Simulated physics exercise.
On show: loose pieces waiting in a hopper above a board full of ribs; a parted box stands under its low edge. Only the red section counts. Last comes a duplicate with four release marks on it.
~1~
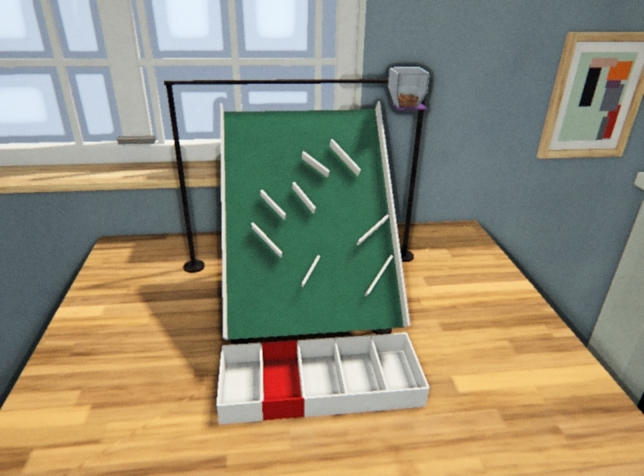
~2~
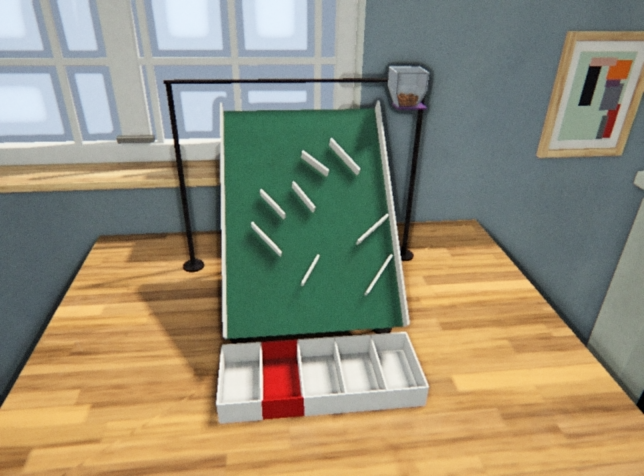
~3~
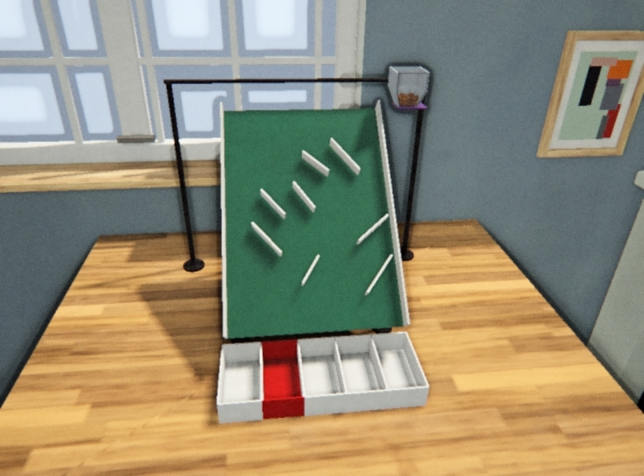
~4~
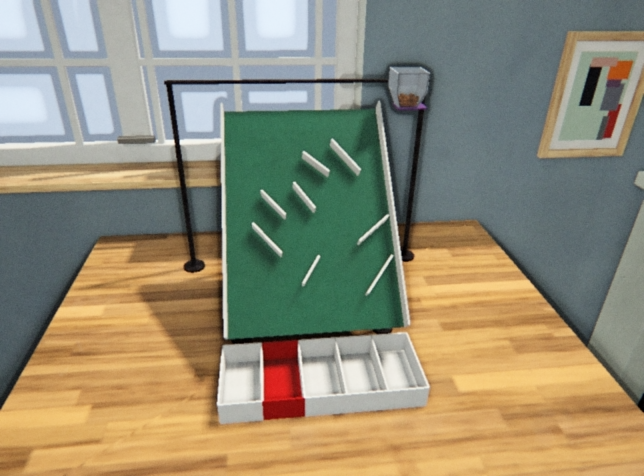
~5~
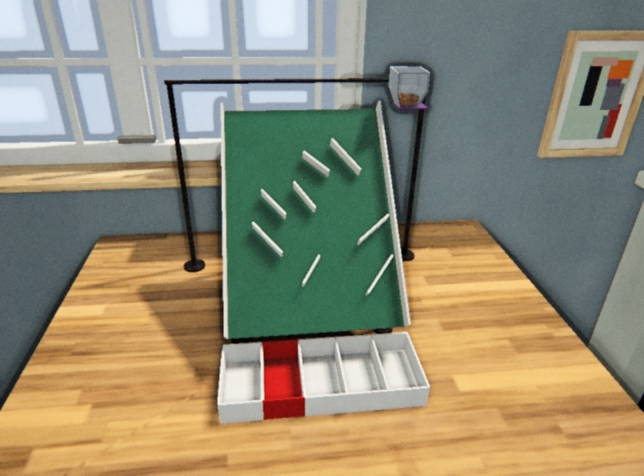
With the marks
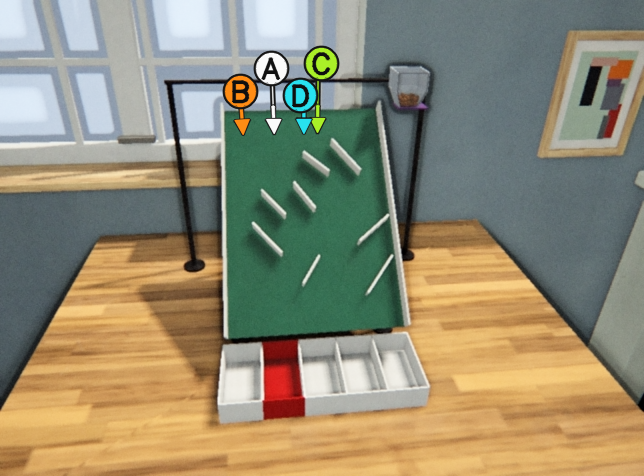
Nothing moves from start to finish: the small clear hopper holding brown pieces stays at the upper right of a black frame, above a tilted green board with short white ribs. Below the board, a white box split into five sections sits on the wooden table, its second section from the left red.
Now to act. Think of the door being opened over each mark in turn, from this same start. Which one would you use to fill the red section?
Use mark A.
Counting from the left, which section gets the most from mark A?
The second from the left.
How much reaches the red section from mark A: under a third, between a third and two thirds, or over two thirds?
Between a third and two thirds.
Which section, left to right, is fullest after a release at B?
The first from the left.
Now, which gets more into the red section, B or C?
Mark B.
On the marked copy, mark A meets the board at (273, 128); mark B meets the board at (242, 129); mark C meets the board at (317, 127); mark D meets the board at (303, 128).
Choosing A, about a third in the red section, about half in other sections, a stray few outside the box.
Choosing B, about a quarter in the red section, about two thirds in other sections, a small part outside the box.
Choosing C, a stray few in the red section, most in other sections, a stray few held on the board, a stray few outside the box.
Choosing D, about a quarter in the red section, most in other sections, a stray few outside the box.
